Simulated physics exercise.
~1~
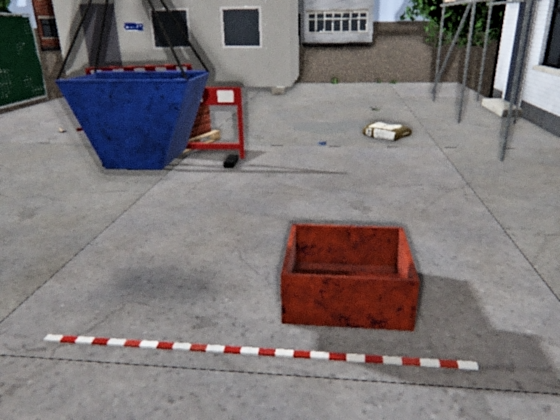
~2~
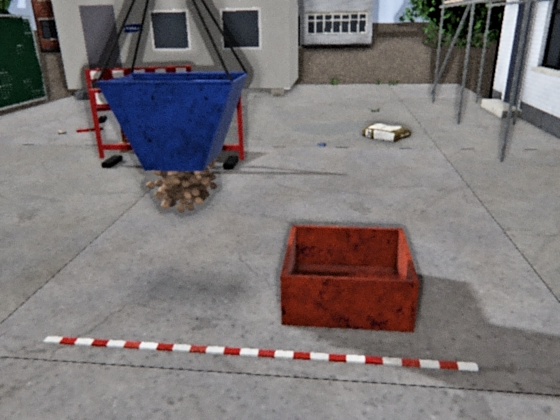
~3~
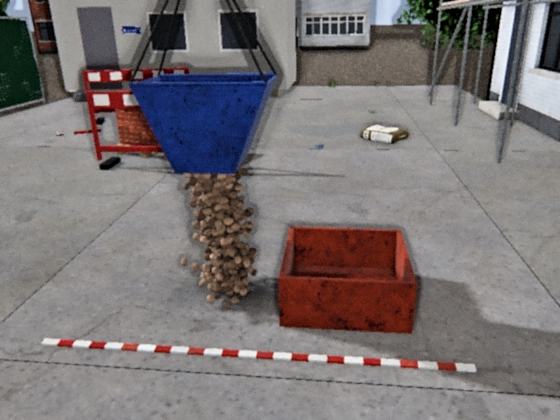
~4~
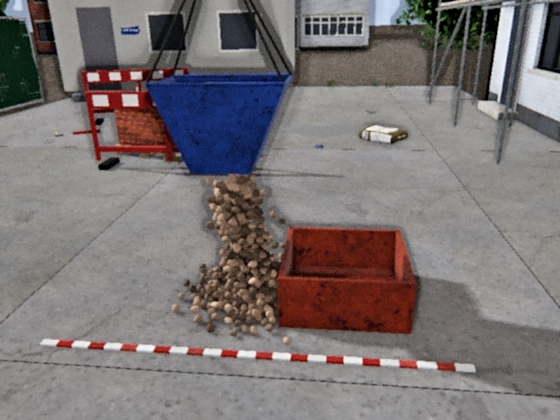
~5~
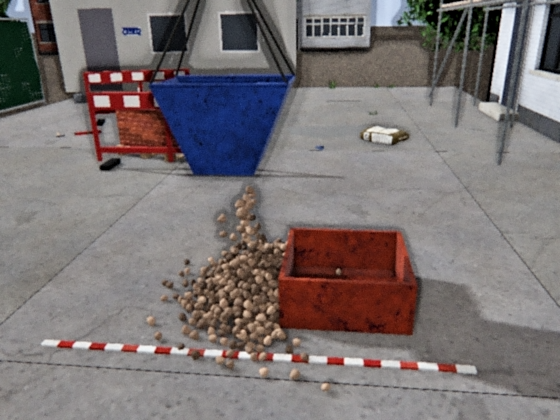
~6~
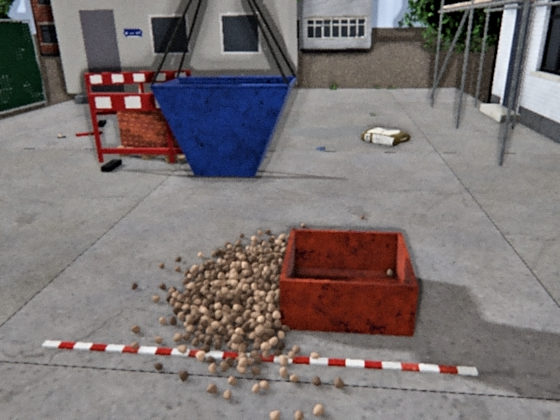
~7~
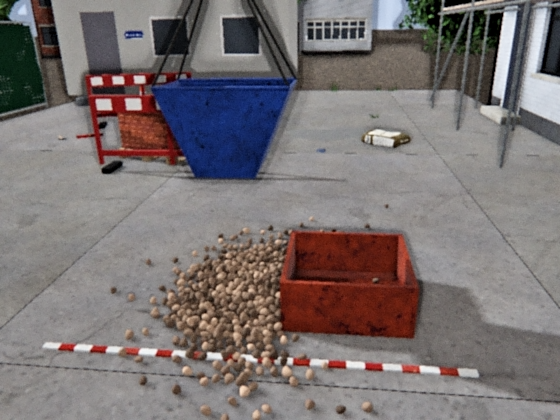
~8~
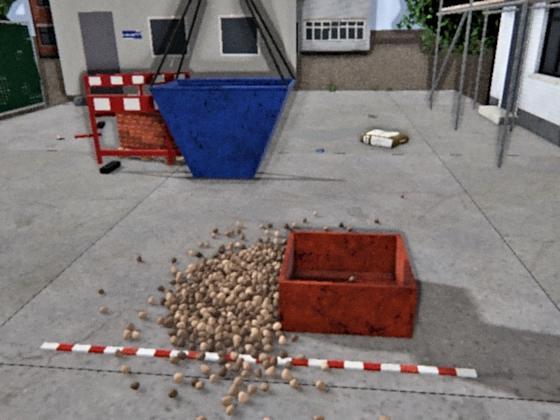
In a concrete yard, a blue hopper swung rightwards on its cables while brown stones poured from its bottom, missing the red bin and piling up against its left side, with some scattering across the striped staff and almost none landing inside.
